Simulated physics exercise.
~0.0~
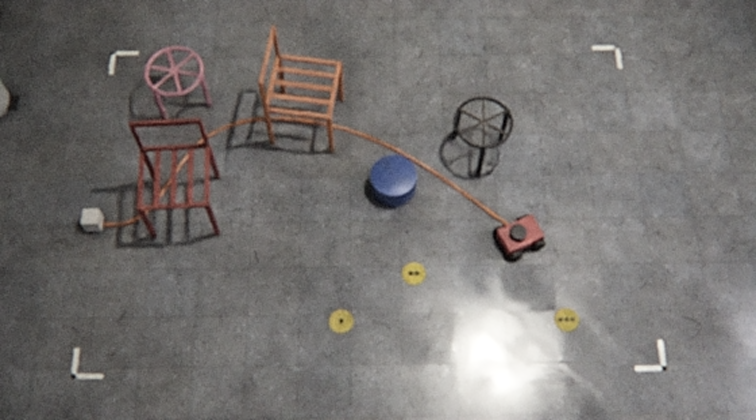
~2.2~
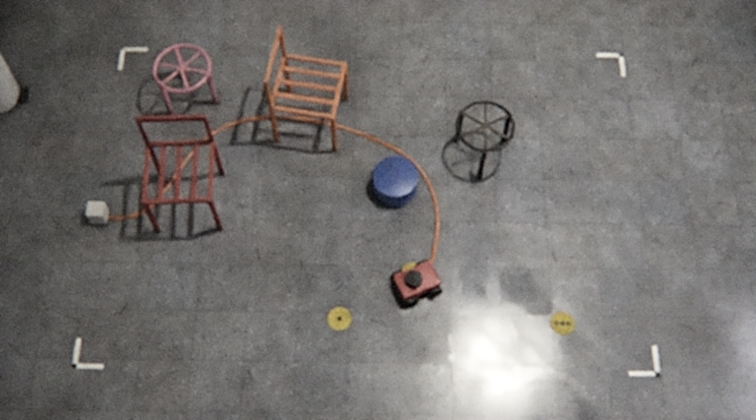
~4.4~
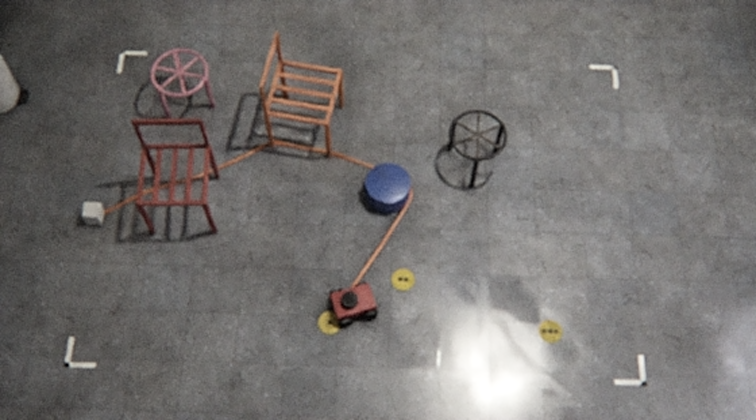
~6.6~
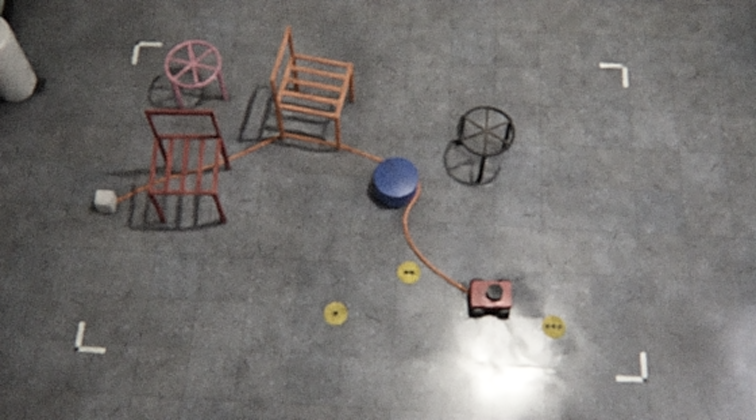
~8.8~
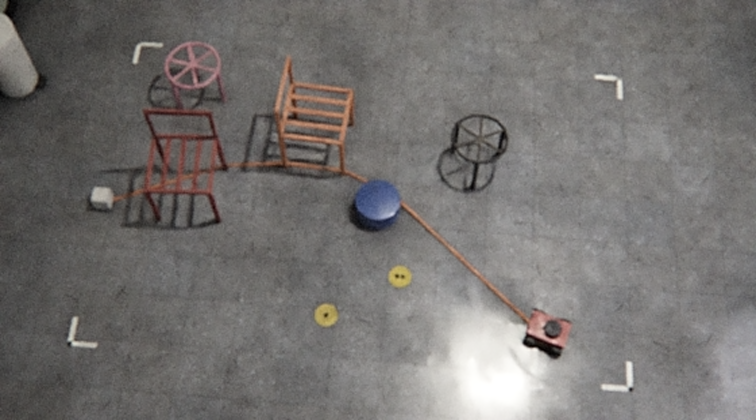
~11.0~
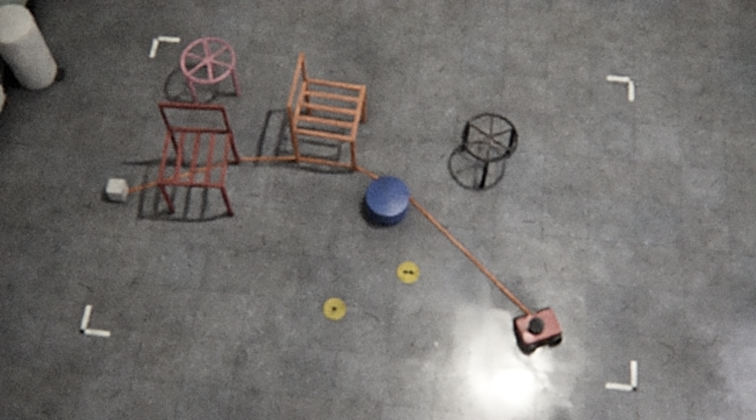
A small red cart pulls its orange lead taut, shifting the orange chair and blue tub.
